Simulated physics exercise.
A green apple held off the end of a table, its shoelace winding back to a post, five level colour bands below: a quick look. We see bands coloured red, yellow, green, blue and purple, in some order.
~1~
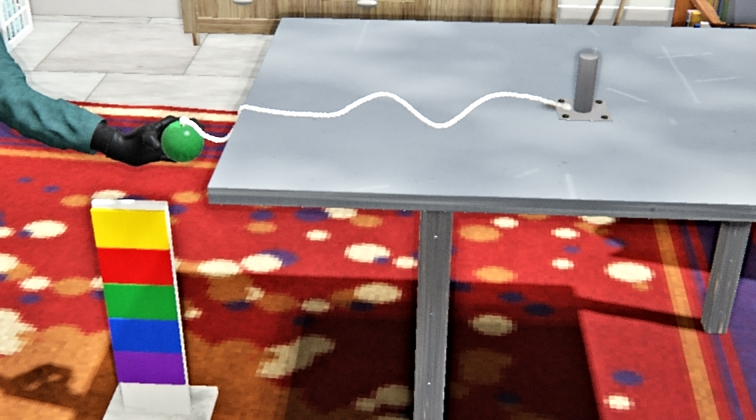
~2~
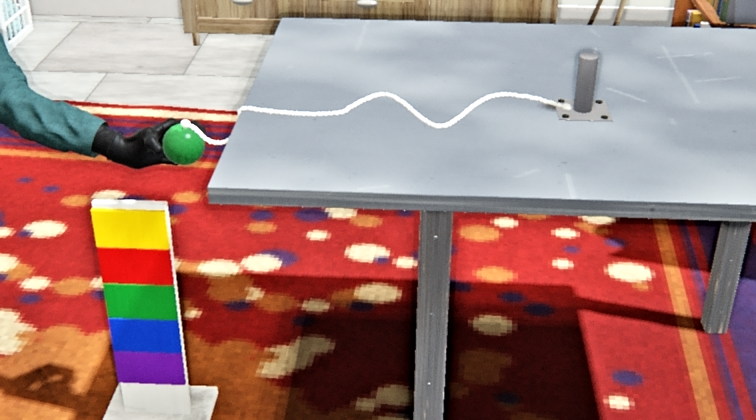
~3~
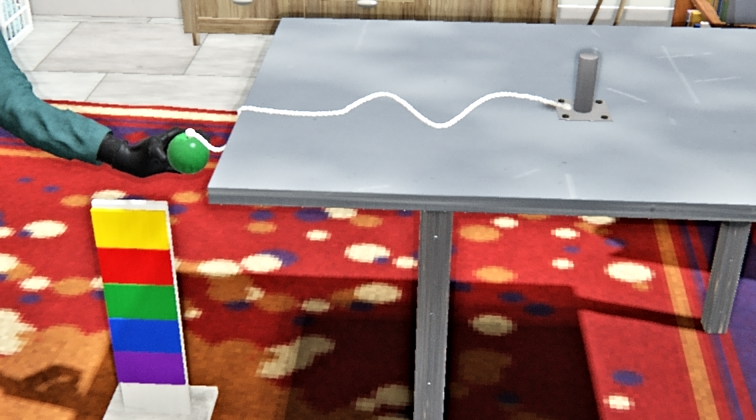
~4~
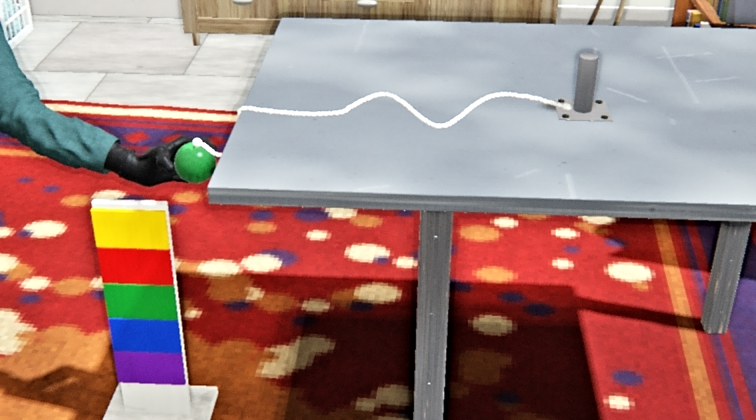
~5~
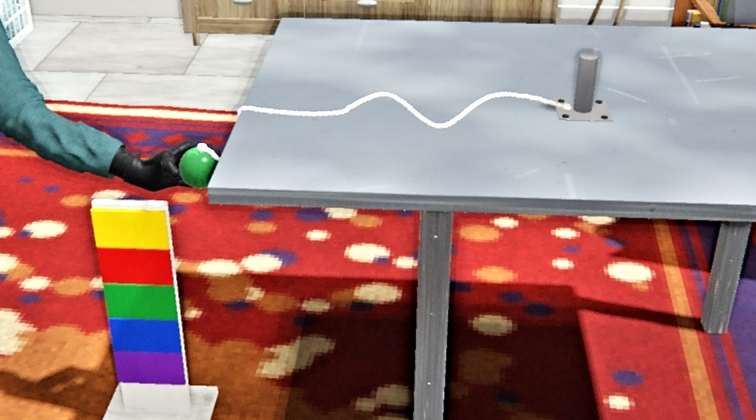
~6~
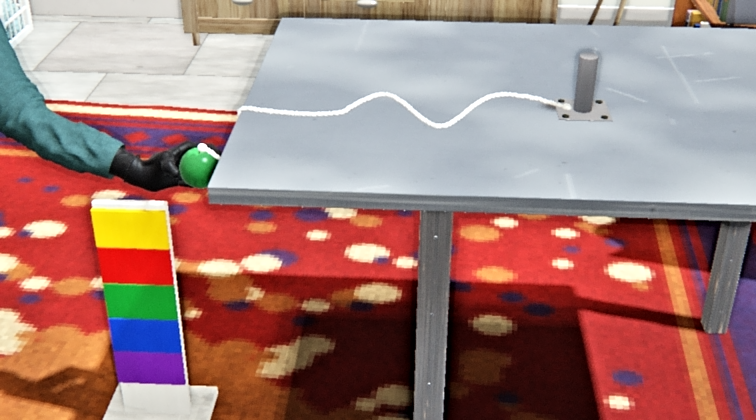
We see a gloved hand holding a green ball on a white cord that winds across a grey table to a post, beside a colour-banded board; the hand moves slightly down and right toward the table edge, then stays still.
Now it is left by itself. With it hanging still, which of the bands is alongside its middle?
The band alongside its middle is green.
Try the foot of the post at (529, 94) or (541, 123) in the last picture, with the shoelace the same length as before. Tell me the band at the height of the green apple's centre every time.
For the first spot, blue; for the second, blue.
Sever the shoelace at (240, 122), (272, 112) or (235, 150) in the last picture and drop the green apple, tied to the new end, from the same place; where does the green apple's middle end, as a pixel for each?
In that order: (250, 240), (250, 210) and (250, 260).
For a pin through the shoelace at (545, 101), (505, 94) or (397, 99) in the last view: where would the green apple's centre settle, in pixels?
It comes to rest around (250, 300), (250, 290) and (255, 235) respectively.
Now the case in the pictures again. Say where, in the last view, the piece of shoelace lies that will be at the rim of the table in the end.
It's the bit near (349, 108).
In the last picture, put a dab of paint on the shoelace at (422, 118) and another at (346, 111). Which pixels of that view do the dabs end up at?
The first one ends up at (361, 106) and the second one at (243, 119).
Soon after, apple near (254, 278); level with red.
Then, apple near (271, 303); level with green.
At rest, apple near (254, 303); level with green. The green one.
